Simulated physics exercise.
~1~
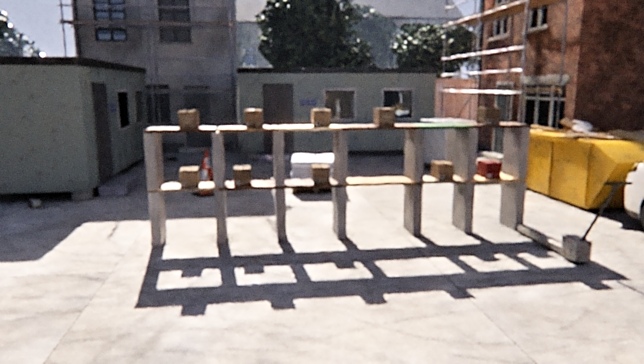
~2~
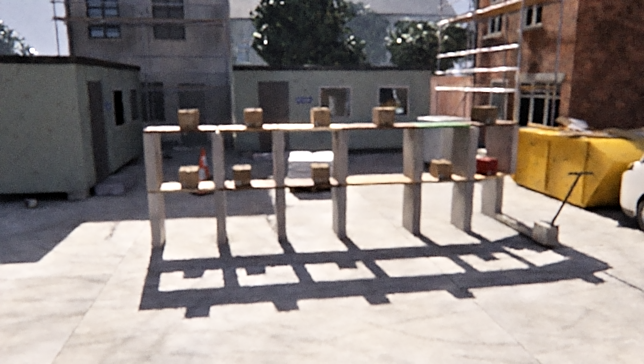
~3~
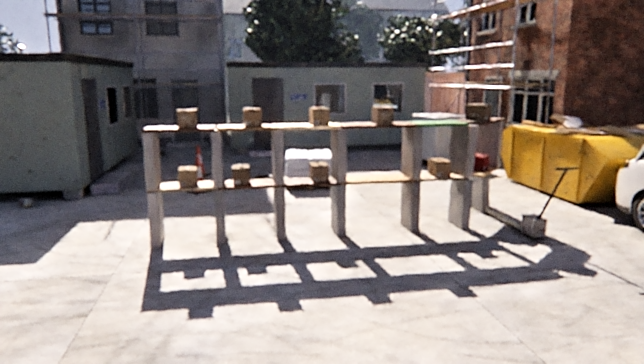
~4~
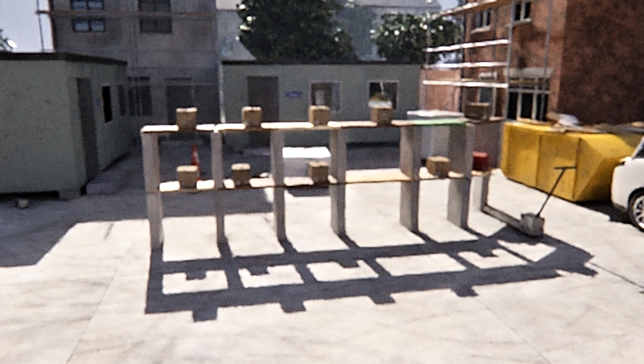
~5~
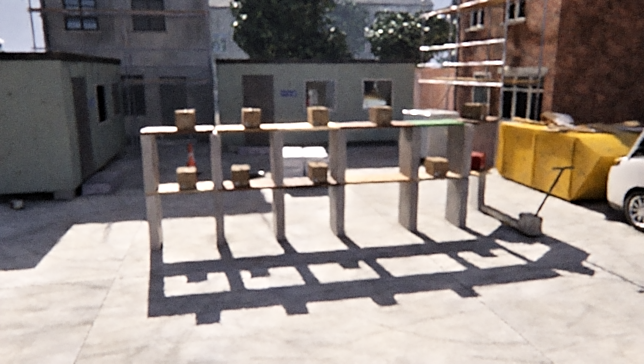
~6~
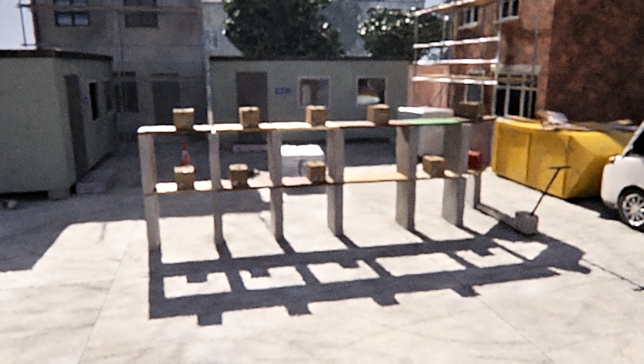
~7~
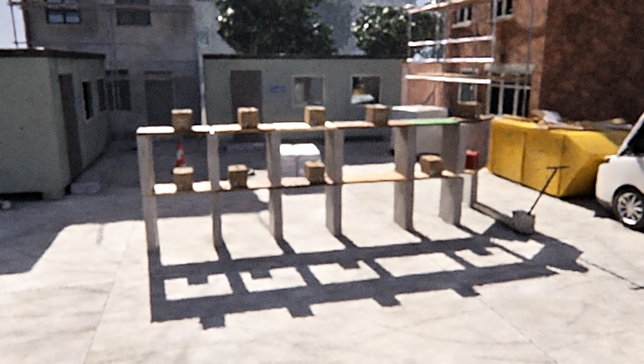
A small floor jack with a long handle slides left against the right end of a two-tier shelf of boards and uprights, jostling that end slightly, then stops as the view drifts sideways; the shelf, its cartons and the green board are all still standing at the end.
